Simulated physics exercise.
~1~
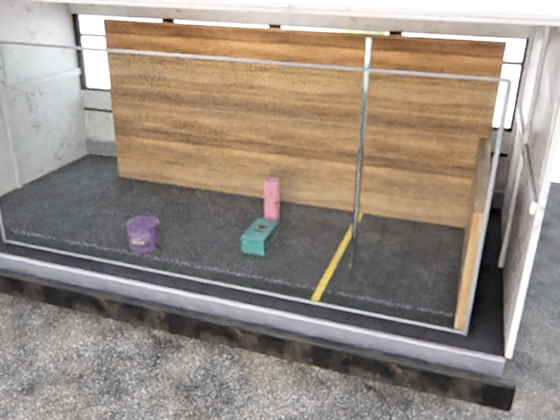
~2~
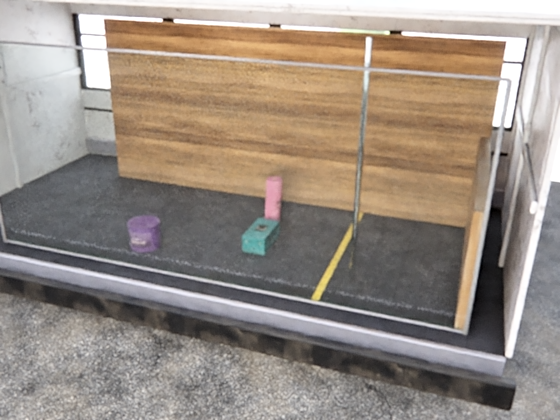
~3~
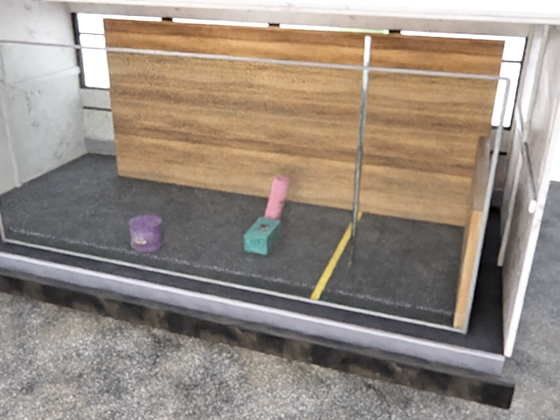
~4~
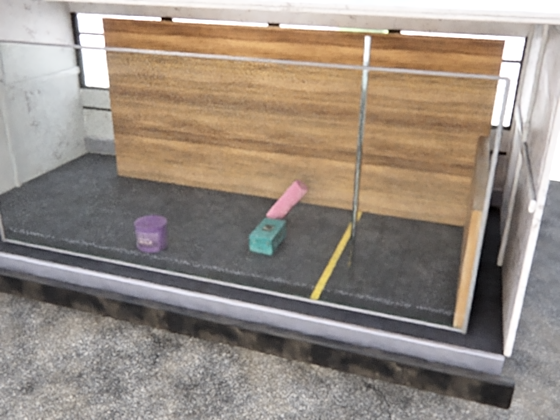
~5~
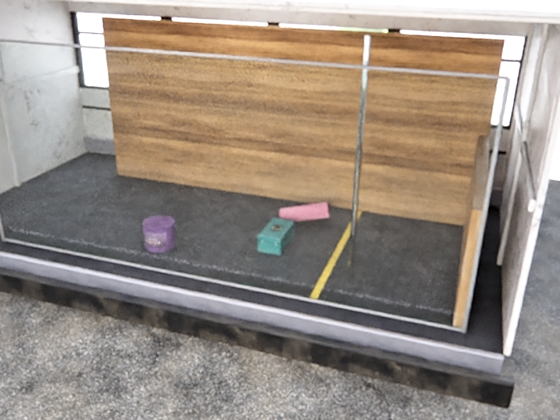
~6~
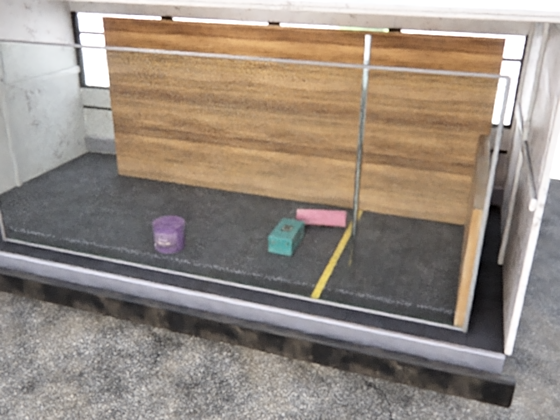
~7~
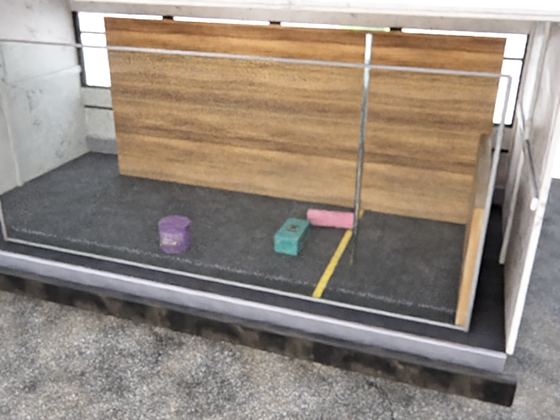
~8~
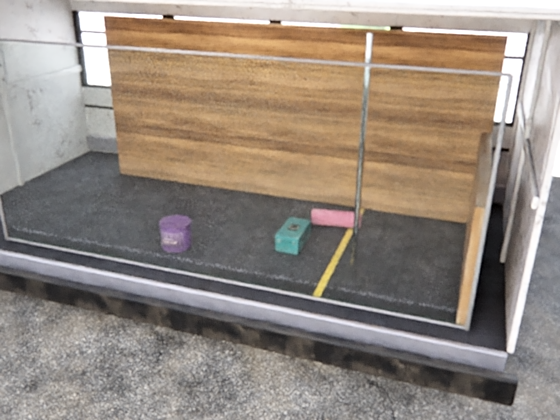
In an open bay with a wooden back wall, a pink roll standing behind a teal box tipped over to the right and slid along on its side, while the box and a purple bucket slid right too, all stopping short of the yellow line.
